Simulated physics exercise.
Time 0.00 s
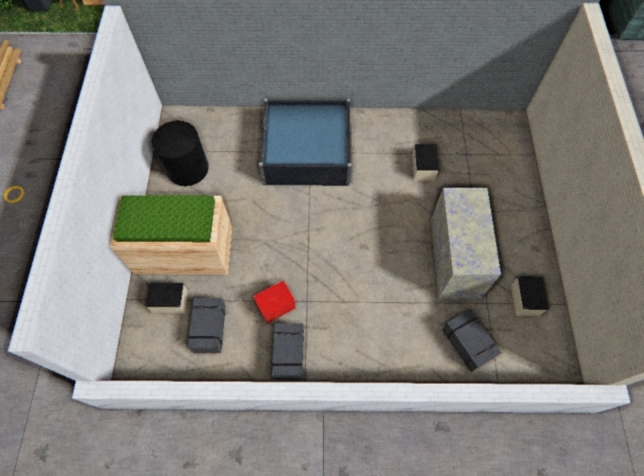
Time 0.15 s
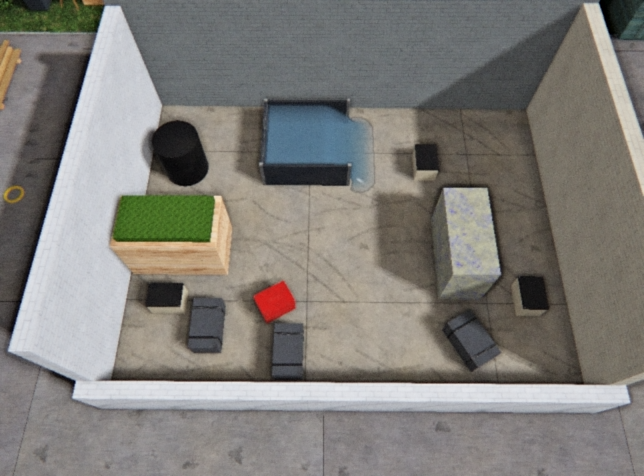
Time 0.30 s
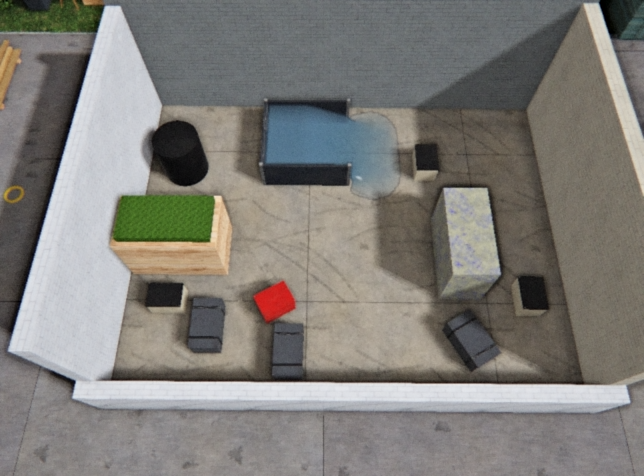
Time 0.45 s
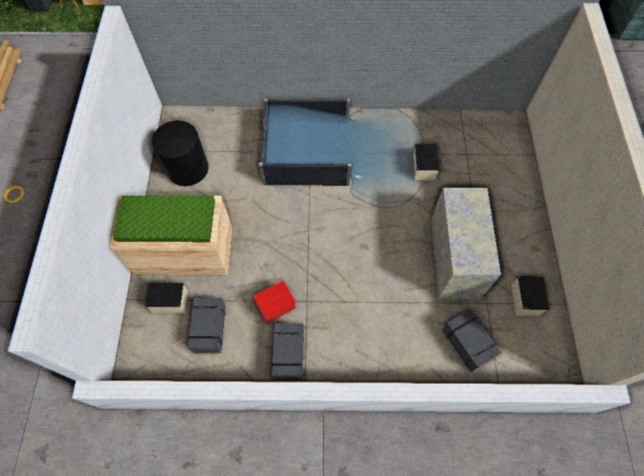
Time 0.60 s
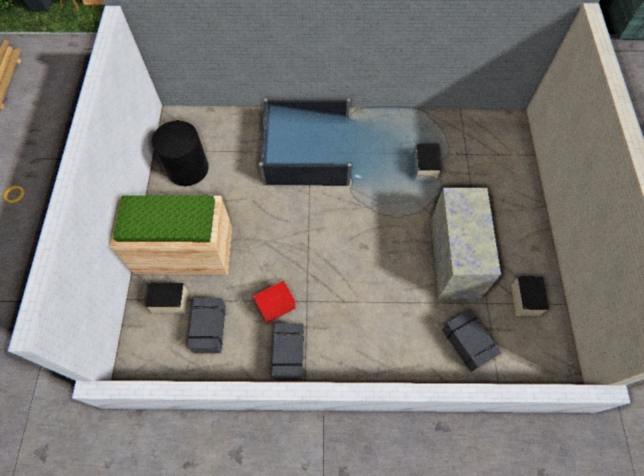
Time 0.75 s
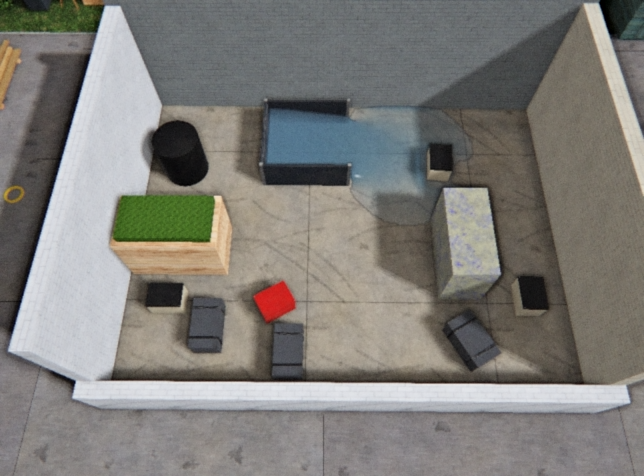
Water pouring from the torn right side of an open tank, spreading across a walled yard and nudging a small dark-topped block rightward.
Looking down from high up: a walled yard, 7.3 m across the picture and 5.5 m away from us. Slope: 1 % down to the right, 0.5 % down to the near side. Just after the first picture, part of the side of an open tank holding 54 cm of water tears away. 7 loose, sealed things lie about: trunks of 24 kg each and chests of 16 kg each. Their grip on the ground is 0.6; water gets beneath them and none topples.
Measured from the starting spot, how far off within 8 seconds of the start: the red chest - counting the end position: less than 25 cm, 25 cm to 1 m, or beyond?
Steady.
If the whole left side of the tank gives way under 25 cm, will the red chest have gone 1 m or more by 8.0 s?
Outcome for the red chest: It remains nearly still.
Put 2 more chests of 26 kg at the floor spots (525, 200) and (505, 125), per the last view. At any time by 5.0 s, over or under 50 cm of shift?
Lab note - ordered: Above threshold / above threshold.
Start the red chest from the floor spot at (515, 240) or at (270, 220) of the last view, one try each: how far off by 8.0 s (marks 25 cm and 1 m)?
In that order: It goes a long way; it hardly budges.
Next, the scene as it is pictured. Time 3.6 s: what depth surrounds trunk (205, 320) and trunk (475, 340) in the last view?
Some 0 cm at the first, some 1 cm at the second.
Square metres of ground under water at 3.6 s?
Flooded: Near 18 m2.
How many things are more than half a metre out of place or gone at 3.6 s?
Result: 1.
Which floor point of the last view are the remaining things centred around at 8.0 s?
It sits at about (329, 333).
After 1.6 s the red chest is near (274, 298), 0.0 m from its start, aground; 0 afloat.
After 3.6 s the red chest is near (274, 298), 0.0 m from its start, aground; 1 afloat.
After 5.6 s the red chest is near (274, 298), 0.0 m from its start, aground; 2 afloat.
After 8.0 s the red chest is near (274, 298), 0.0 m from its start, aground; 2 afloat.
